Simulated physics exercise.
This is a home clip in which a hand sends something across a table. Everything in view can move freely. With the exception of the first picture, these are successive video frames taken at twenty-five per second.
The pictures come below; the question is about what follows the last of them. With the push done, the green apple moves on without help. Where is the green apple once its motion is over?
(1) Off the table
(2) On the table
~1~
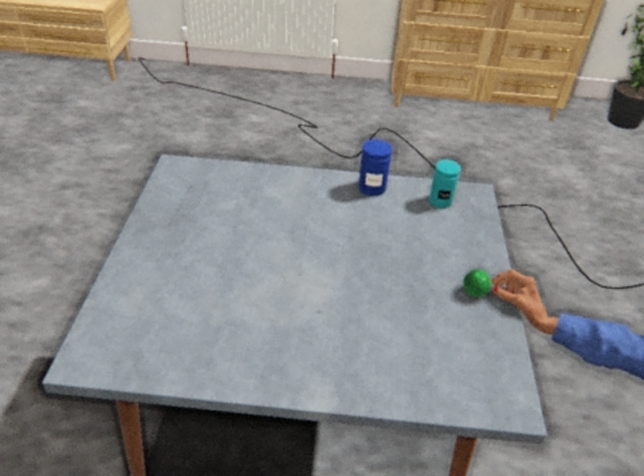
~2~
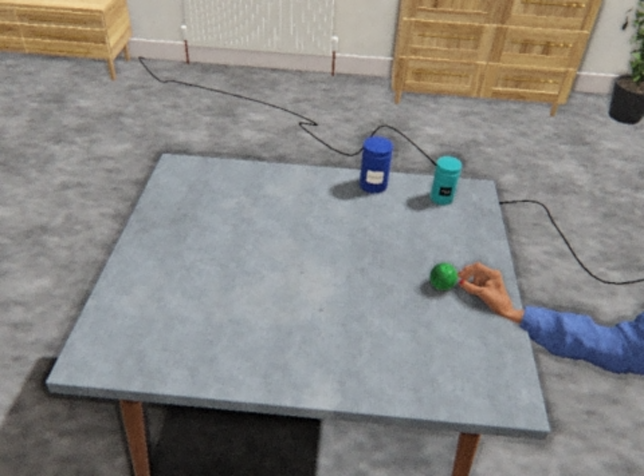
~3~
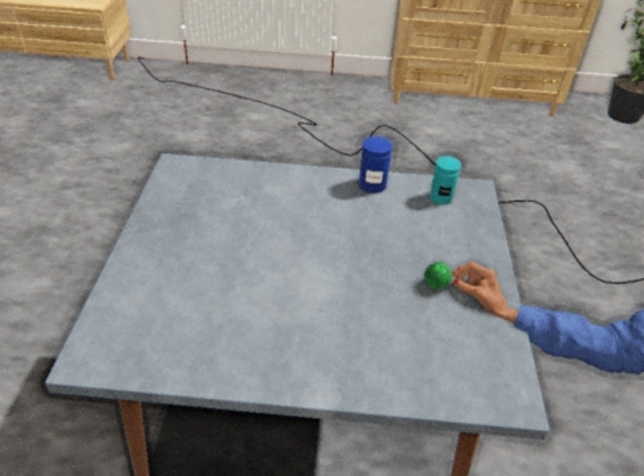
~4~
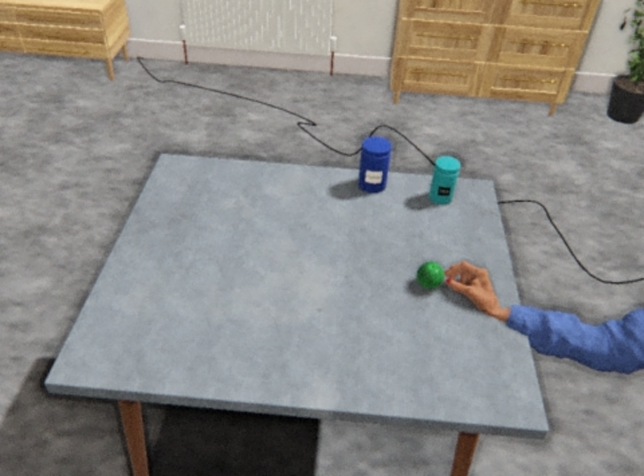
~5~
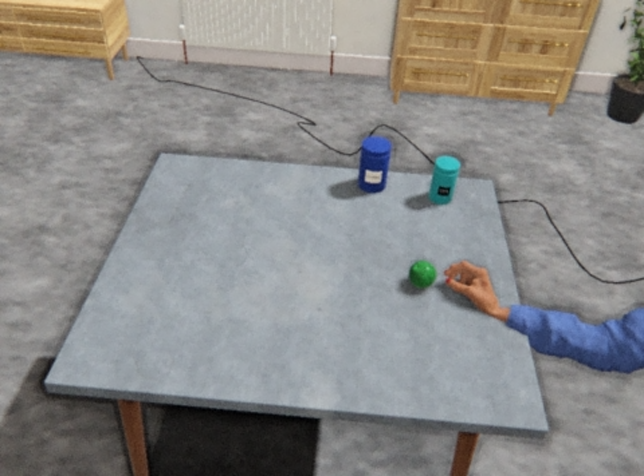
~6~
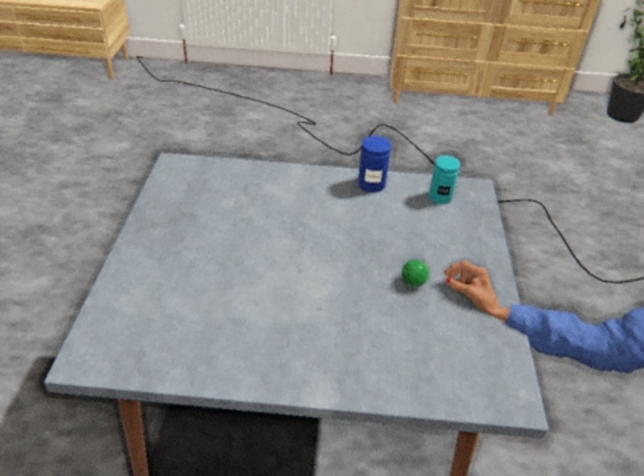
2, on the table.
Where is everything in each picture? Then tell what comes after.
Under the hand; green apple (477, 283), in the first picture.
Under the hand; green apple (444, 277), in the second picture.
Under the hand; green apple (438, 276), in the third picture.
Green apple (430, 275), in the fourth picture.
Green apple (422, 274) rolled a little, in the fifth picture.
Green apple (415, 273) rolled a little, in the sixth picture.
Then, 0.10 s after the last picture, green apple rolled about its own width near (399, 272).
Then, 0.20 s after the last picture, green apple rolled well along near (386, 271).
Then, 0.40 s after the last picture, green apple rolled well along near (368, 269).
At rest, moved from the start, green apple. Seen from the same camera at the end, green apple near (362, 269).
